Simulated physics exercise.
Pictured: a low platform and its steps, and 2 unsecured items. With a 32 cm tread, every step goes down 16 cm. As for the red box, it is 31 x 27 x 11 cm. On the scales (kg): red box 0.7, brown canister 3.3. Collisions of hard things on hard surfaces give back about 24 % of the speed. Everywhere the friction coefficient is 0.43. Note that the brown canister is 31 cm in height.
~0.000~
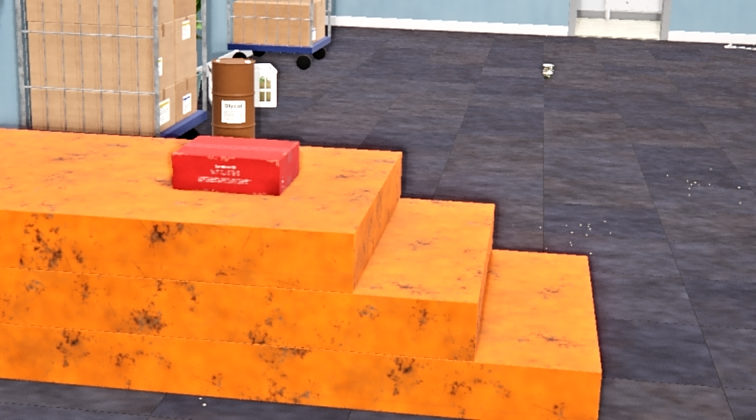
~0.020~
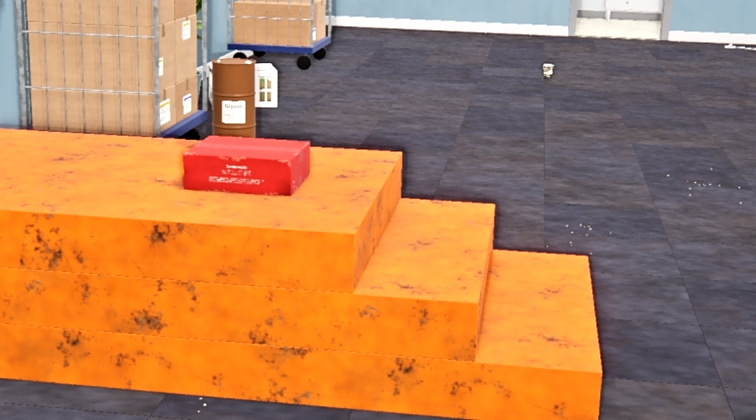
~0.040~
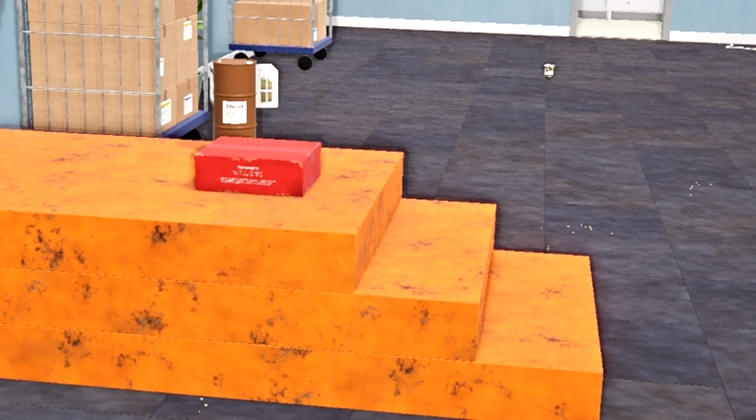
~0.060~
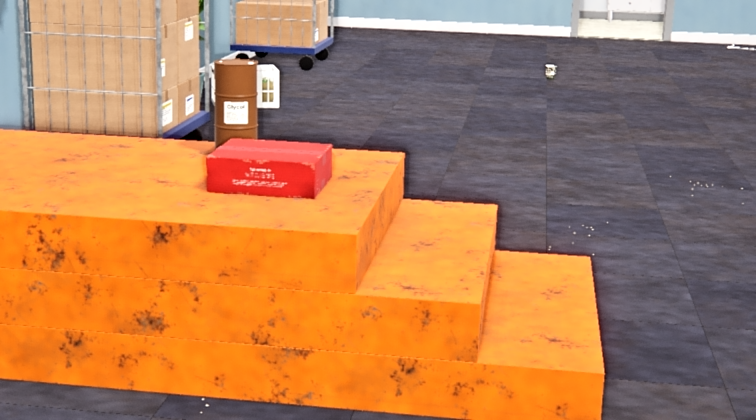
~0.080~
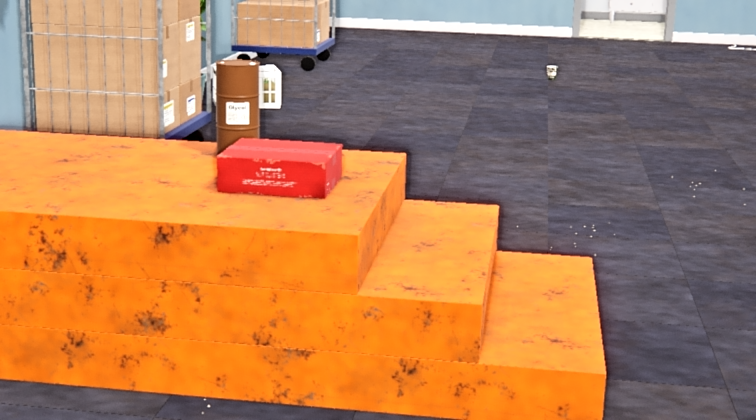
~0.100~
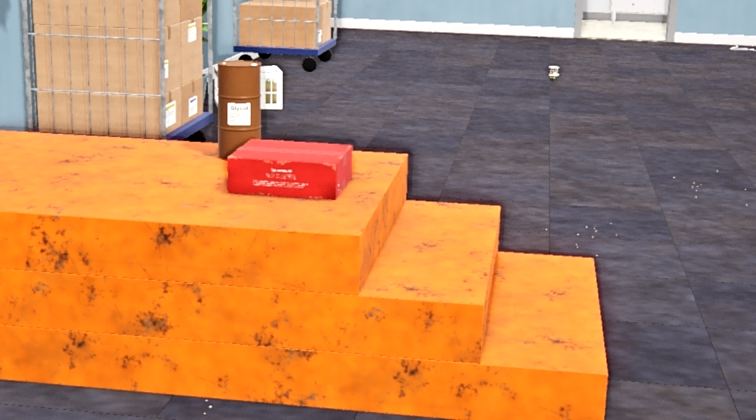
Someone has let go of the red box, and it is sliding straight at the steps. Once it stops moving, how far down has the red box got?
It has got nowhere; it is still on the landing.
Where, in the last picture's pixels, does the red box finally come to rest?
It finishes at roughly (355, 174).
By 0.20 s, edge 17 cm ahead; red box near (327, 171).
By 0.30 s, edge 11 cm ahead; red box near (348, 173).
When it is over (0.9 s), edge 9 cm ahead; brown canister within 12 cm of the start. End places, in pixels of the last picture, red box near (355, 174).
